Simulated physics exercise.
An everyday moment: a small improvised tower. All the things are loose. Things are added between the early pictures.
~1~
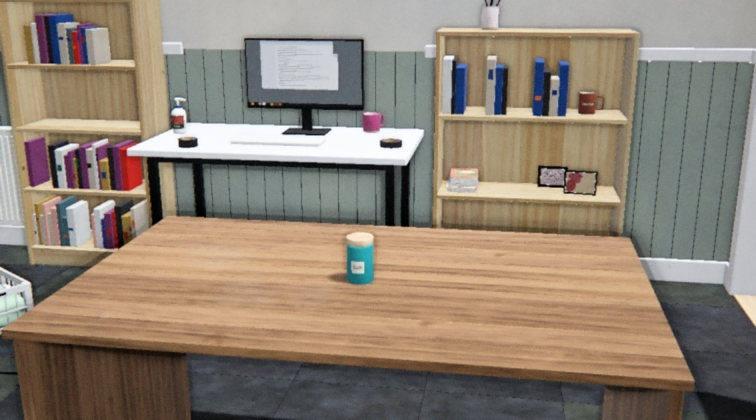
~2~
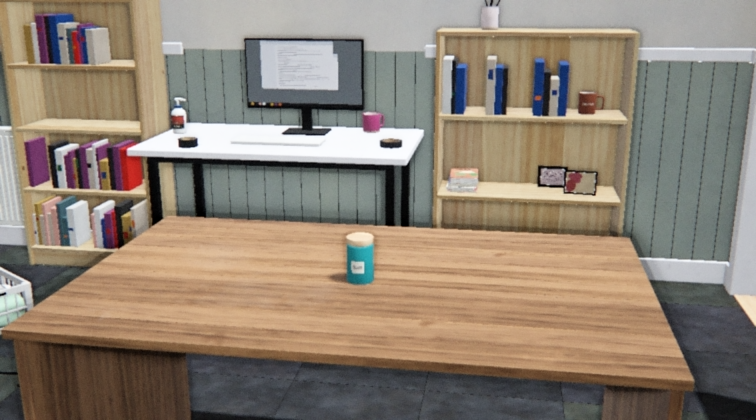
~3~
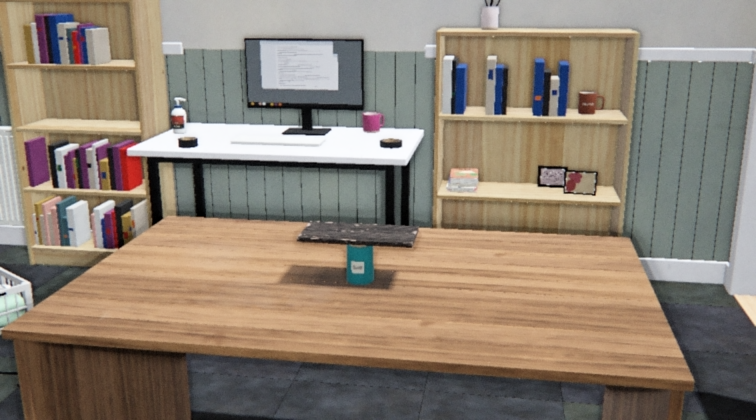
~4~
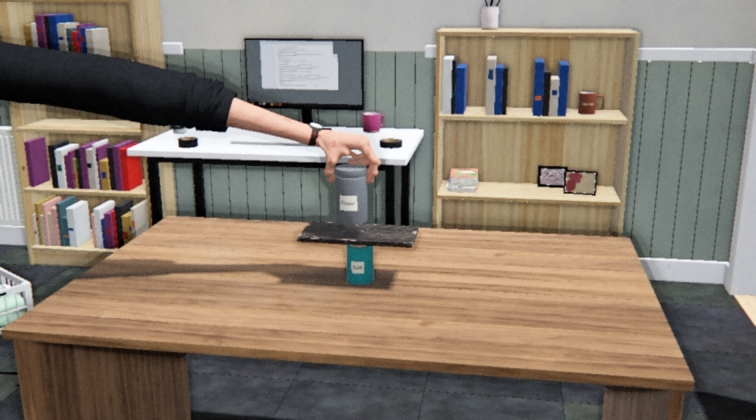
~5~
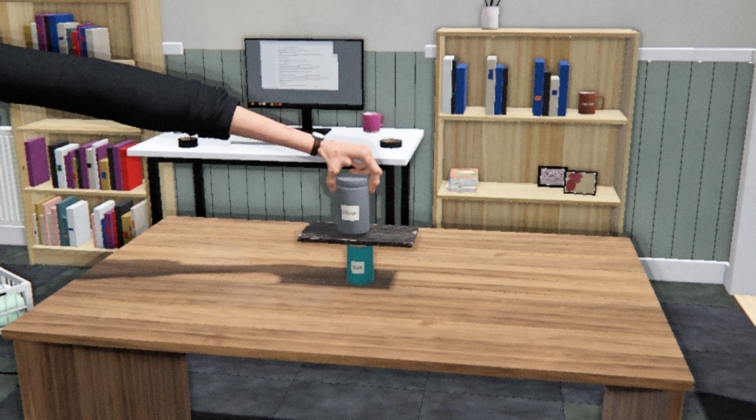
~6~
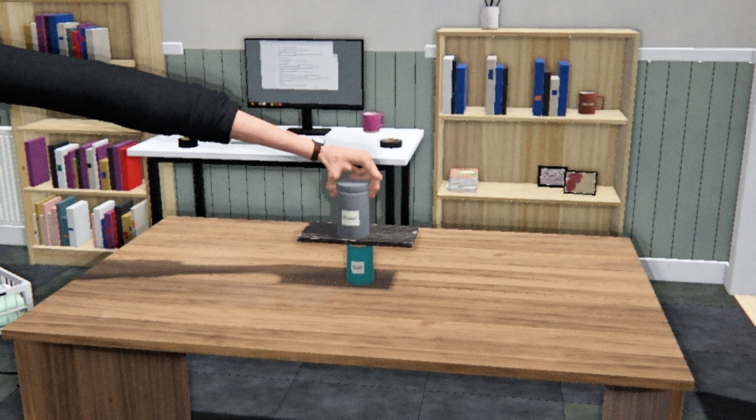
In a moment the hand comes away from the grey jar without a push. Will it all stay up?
Here the stack holds.
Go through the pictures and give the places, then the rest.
In the first picture, the last thing is not in view yet.
In the second picture, the last thing is not in view yet.
In the third picture, the last thing is not in view yet; black board (359, 234).
The fourth picture shows on its way; grey jar (351, 194); black board (359, 234).
The fifth picture shows on its way; grey jar (353, 203); black board (359, 234).
The sixth picture shows set down, still held; grey jar (353, 209); black board (359, 234).
Then, 0.20 s after the last picture, nothing has stirred.
Then, 0.50 s after the last picture, grey jar resting near (353, 209).
At rest, all 3 in place. Seen from the same camera at the end, grey jar near (353, 209). The stack stays up.
